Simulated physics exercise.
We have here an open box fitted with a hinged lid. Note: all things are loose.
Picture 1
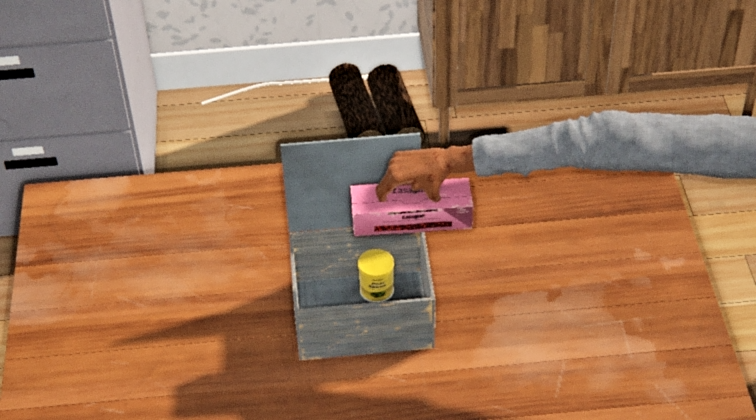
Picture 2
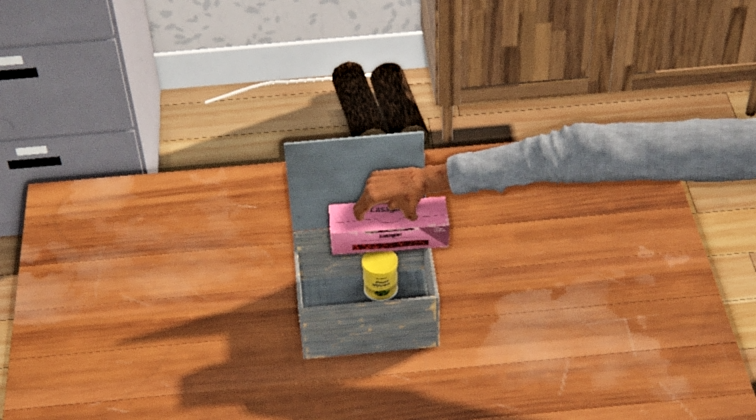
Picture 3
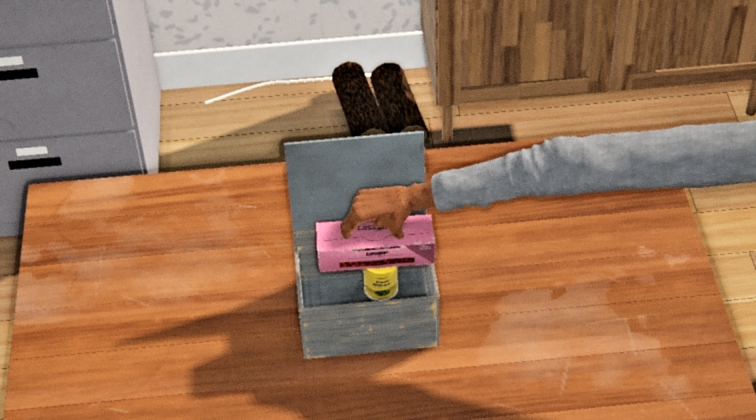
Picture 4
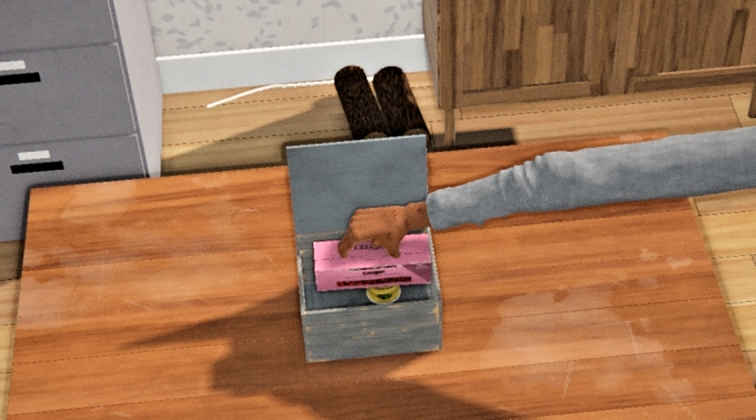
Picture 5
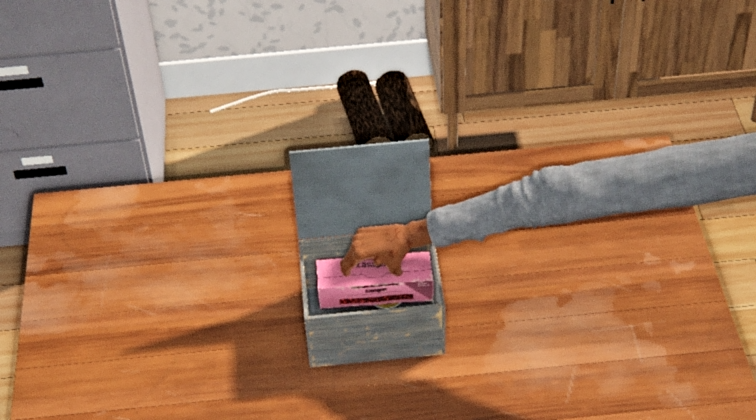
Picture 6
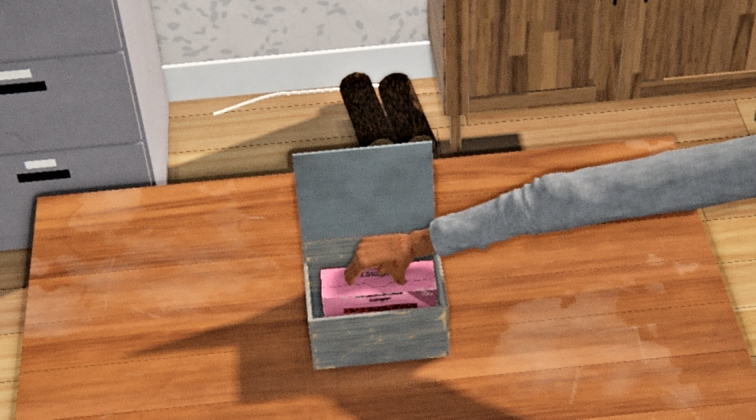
A hand in a blue sleeve moving a pink carton left and lowering it into an open box holding a yellow tin.
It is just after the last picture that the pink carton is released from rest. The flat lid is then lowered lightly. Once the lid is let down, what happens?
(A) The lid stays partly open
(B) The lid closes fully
B.
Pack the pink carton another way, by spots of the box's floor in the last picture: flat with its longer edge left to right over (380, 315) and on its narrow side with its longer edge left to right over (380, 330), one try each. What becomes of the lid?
For the first packing it seals the box, and for the second it seals the box.
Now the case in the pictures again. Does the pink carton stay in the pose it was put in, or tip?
In the end, it keeps its orientation.
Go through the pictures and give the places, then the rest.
The first frame shows coming down; pink carton (411, 207); yellow tin (376, 276).
The second frame shows coming down; pink carton (389, 226); yellow tin (380, 275).
The third frame shows coming down; pink carton (376, 244); yellow tin (381, 275).
The fourth frame shows coming down; pink carton (372, 263).
The fifth frame shows coming down; pink carton (375, 280).
The sixth frame shows put in, still held; pink carton (379, 290).
Then, 0.90 s past the last view, lid starting down; pink carton displaced a little near (381, 319).
Then, 1.60 s past the last view, lid 60° above the rim; pink carton displaced a little near (381, 319).
Then, 2.20 s past the last view, lid 15° above the rim; pink carton displaced a little near (381, 319).
Finally, lid shut; moved from the start, pink carton; yellow tin still in place. Final places as the last picture's camera would see them, pink carton near (381, 319).
